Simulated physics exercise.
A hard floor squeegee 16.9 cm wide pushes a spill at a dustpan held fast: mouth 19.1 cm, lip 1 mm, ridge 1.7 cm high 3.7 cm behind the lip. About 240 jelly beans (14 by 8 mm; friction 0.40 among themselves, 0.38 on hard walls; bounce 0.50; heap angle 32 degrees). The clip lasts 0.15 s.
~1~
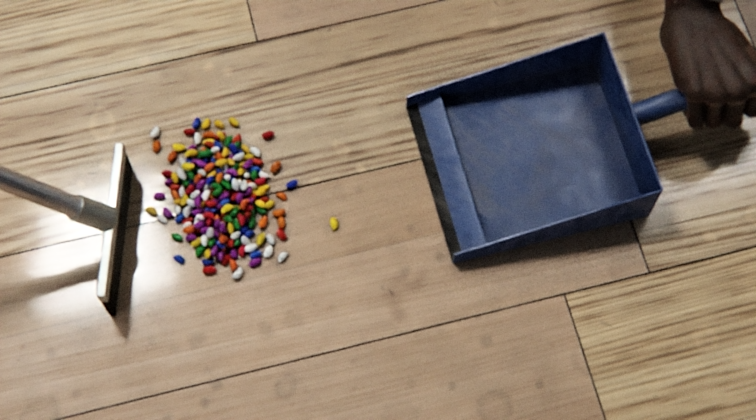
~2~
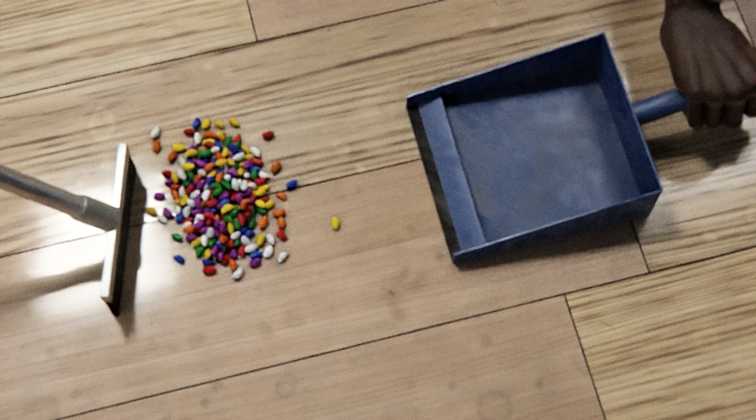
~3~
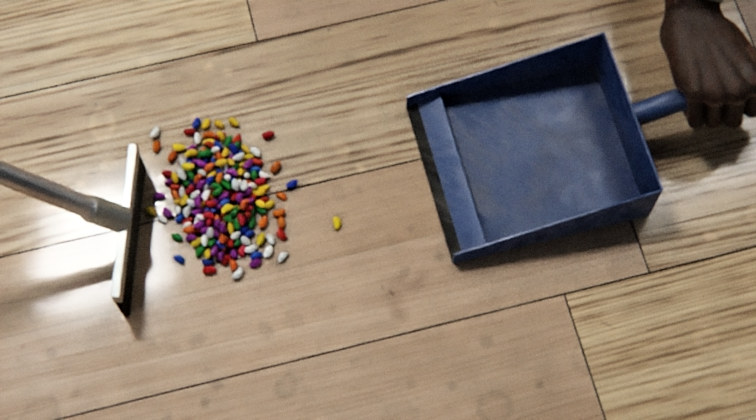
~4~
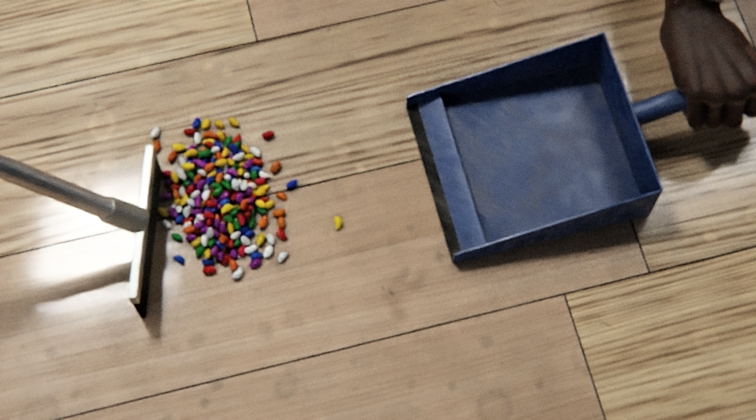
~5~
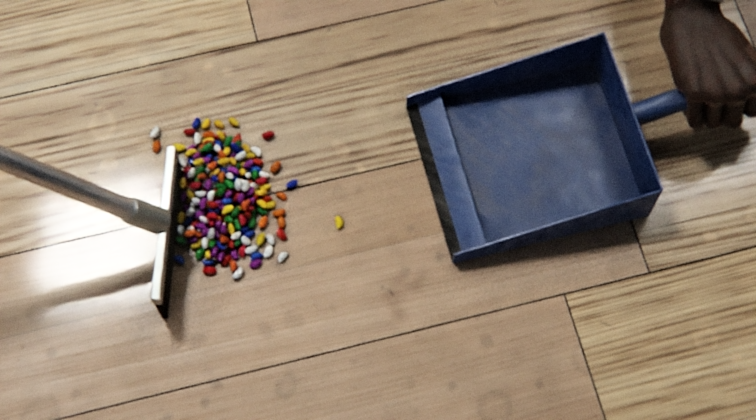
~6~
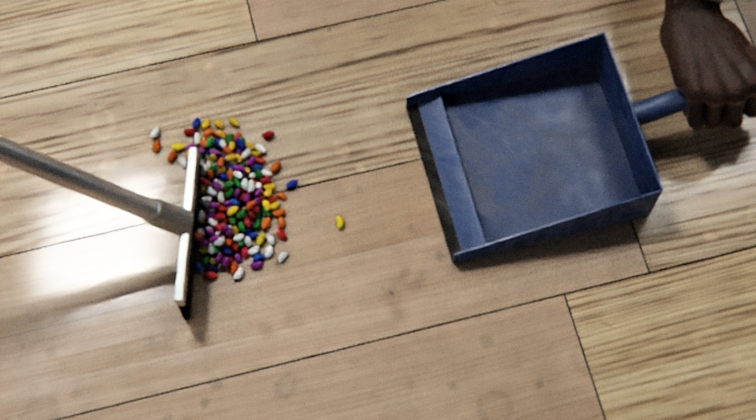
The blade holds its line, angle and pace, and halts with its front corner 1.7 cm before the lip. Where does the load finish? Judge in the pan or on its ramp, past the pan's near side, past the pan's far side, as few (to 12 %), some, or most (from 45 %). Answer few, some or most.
In the pan or on its ramp: Some; past the pan's near side: Some; past the pan's far side: Some.
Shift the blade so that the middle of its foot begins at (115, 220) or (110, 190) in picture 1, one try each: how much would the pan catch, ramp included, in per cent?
Some 20 and 25 per cent.
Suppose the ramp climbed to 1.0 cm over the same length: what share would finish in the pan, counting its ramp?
In that case some 25 per cent.
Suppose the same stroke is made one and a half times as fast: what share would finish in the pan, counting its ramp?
In that case some 25 per cent.
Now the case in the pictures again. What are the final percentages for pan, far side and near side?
Pan 15; near side 15; far side 15.
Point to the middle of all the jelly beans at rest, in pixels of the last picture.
Near (422, 197).
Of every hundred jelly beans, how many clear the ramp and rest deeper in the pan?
Roughly 0 per cent.
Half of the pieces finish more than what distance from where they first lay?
Roughly 22 cm.
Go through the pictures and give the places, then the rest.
In the first picture, blade from (103, 297) to (121, 151), moved 0.0 cm, 0 of the pieces shifted so far; middle of the pieces at (215, 192); pan at (543, 156).
In the second picture, blade from (107, 297) to (124, 152), moved 0.4 cm, 0 of the pieces shifted so far; middle of the pieces at (215, 192).
In the third picture, blade from (117, 297) to (135, 152), moved 1.4 cm, 0 of the pieces shifted so far; middle of the pieces at (215, 192).
In the fourth picture, blade from (135, 298) to (151, 153), moved 3.2 cm, 5 of the pieces shifted so far; middle of the pieces at (215, 192).
In the fifth picture, blade from (157, 299) to (173, 154), moved 5.5 cm, 77 of the pieces shifted so far; middle of the pieces at (220, 193).
In the sixth picture, blade from (180, 300) to (195, 155), moved 7.8 cm, 196 of the pieces shifted so far; middle of the pieces at (229, 199); pan at (543, 156).
Then, 0.17 s after the last picture, middle of the blade 14 cm from the lip; 0 % over the lip, far side 15 %, near side 5 %.
Then, 0.27 s after the last picture, middle of the blade 7 cm from the lip; 0 % over the lip, far side 15 %, near side 10 %.
Then, 0.51 s after the last picture, middle of the blade 4 cm from the lip; 20 % over the lip, far side 15 %, near side 15 %.
In the end, pan 15 %, near side 15 %, far side 15 %, in front of the lip or behind the blade 50 %.
